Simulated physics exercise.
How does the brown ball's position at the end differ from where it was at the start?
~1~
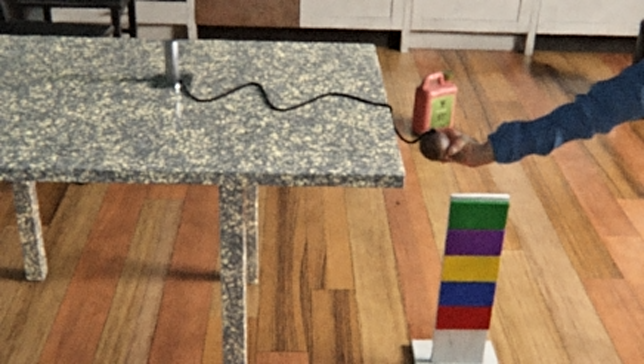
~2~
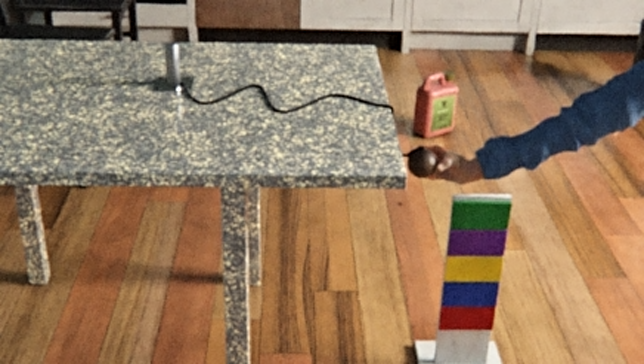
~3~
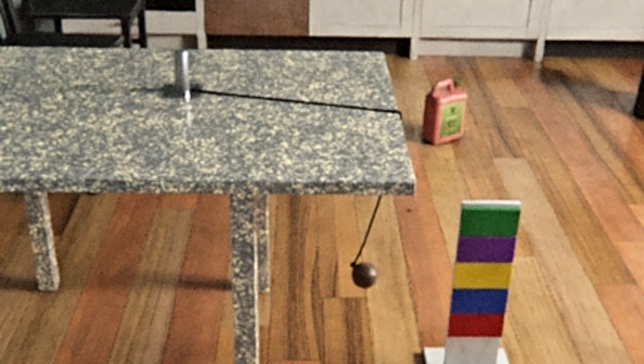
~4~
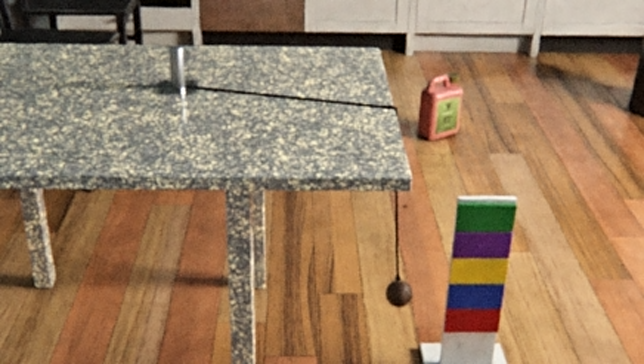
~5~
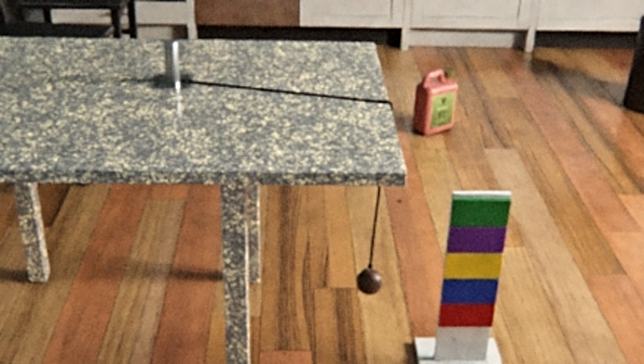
At the start the brown ball was held in a hand just to the right of the table's edge, near the height of the tabletop. By the end it hung on its cord lower down and further left, below the table's edge and level with the blue band.
